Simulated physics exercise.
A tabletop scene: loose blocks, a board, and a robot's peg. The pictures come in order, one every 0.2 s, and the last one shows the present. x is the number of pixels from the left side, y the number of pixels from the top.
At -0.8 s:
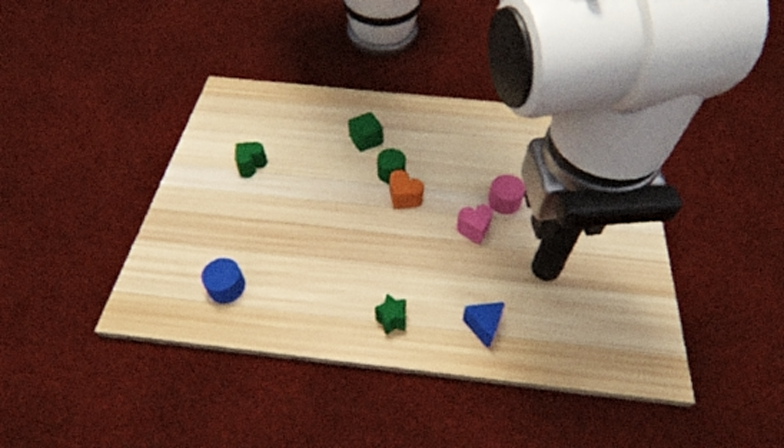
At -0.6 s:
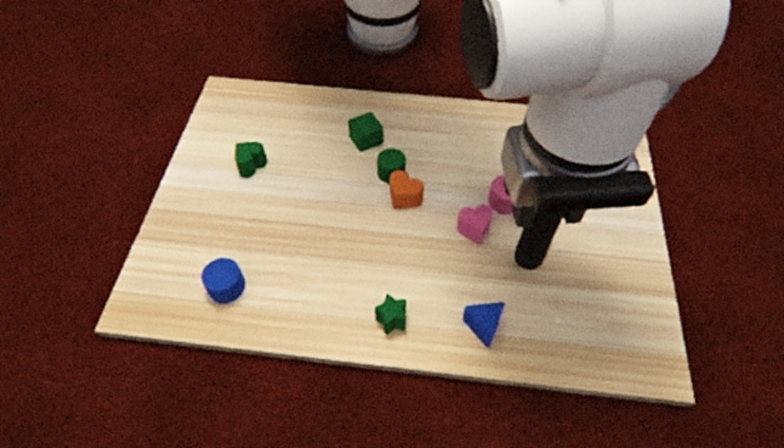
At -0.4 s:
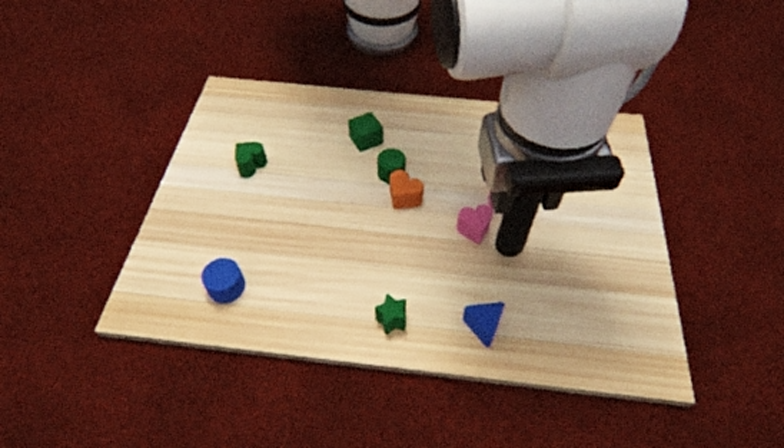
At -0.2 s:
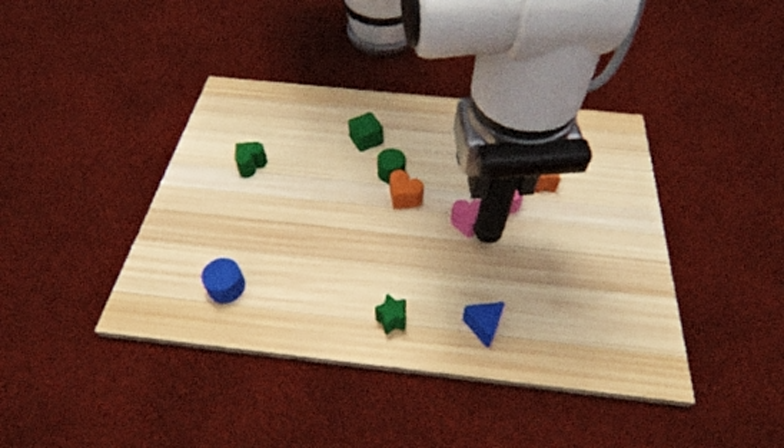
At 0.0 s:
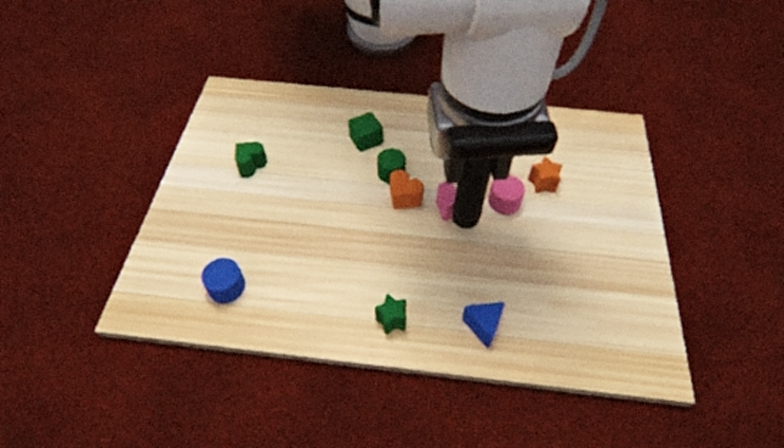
In this clip, a robot arm lowers over a wooden board of colorful blocks moves its black peg leftward and slightly away, nudging the pink heart-shaped block a short distance toward the orange heart while the other blocks stay still.
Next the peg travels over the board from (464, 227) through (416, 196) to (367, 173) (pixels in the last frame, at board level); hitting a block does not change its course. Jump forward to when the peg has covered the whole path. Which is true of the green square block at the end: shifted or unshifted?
That block will leave its spot.
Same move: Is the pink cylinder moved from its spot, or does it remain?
From what I can tell, it will keep its place.
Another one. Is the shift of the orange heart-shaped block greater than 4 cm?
Yes - that is the case.
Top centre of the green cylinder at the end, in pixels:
My prediction: (370, 138).
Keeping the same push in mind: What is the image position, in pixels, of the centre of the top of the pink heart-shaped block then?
I think it will end close to (424, 161).
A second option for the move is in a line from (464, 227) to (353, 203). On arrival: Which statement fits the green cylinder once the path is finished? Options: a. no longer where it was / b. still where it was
a: No longer where it was.
What follows on the original path. One third of the way, peg at (433, 197); orange heart-shaped block at (402, 182); pink heart-shaped block at (431, 170).
Two thirds of the way, peg at (400, 179); green cylinder at (387, 154); orange heart-shaped block at (369, 175), turned 55° anticlockwise; pink heart-shaped block at (424, 161), turned 55° clockwise.
At the end, peg at (367, 164); green square block at (364, 117); green cylinder at (370, 138); orange heart-shaped block at (347, 173), turned 125° anticlockwise; pink heart-shaped block at (424, 161), turned 55° clockwise; pink cylinder not moved.
